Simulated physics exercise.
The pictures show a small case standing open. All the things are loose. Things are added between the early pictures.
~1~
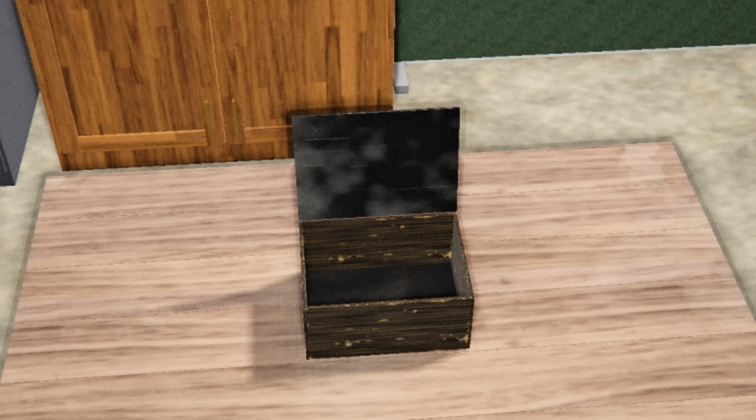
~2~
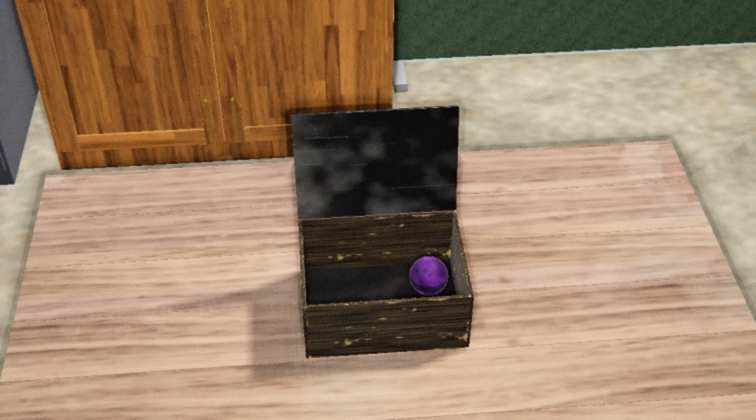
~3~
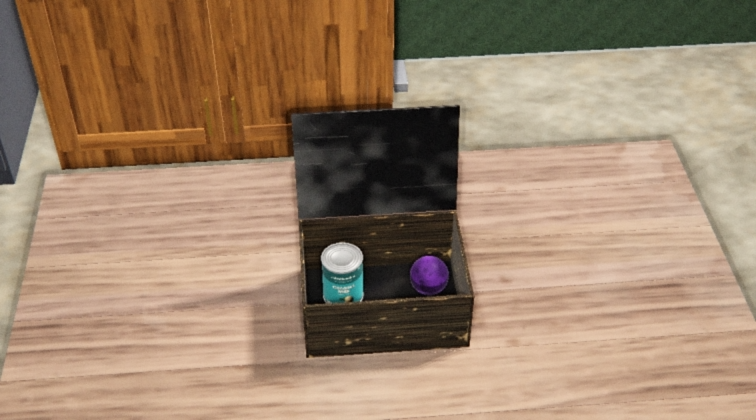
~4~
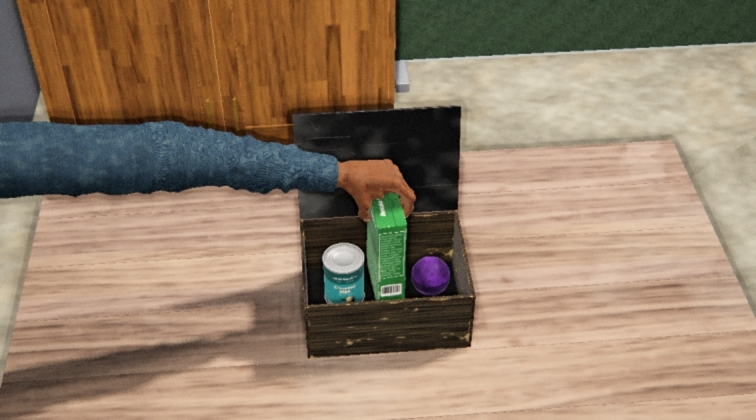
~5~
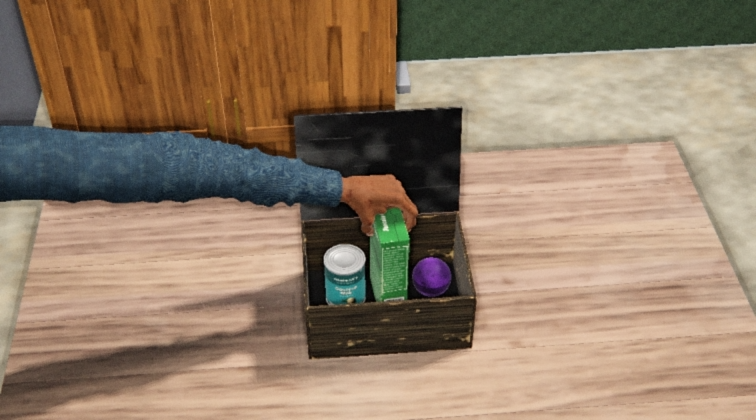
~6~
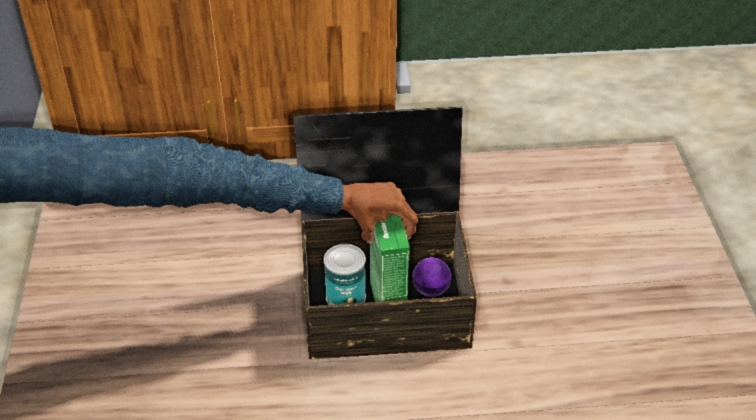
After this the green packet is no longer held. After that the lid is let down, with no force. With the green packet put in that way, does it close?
As it turns out, it stays ajar.
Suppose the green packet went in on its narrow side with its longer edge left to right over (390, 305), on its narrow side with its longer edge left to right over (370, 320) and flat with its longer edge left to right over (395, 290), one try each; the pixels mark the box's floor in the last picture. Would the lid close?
In the first case it closes; in the second case it shuts flat; in the third case it will not close.
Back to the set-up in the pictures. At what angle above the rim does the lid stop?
Some 60° above the rim.
Then, 0.90 s past the last view, lid starting down.
Then, 1.30 s past the last view, lid 82° above the rim.
Then, 1.50 s past the last view, lid 68° above the rim.
Then, 1.60 s past the last view, lid 61° above the rim.
Finally, lid 60° above the rim; all 3 still in place. Final places as the last picture's camera would see them, green packet near (389, 266).
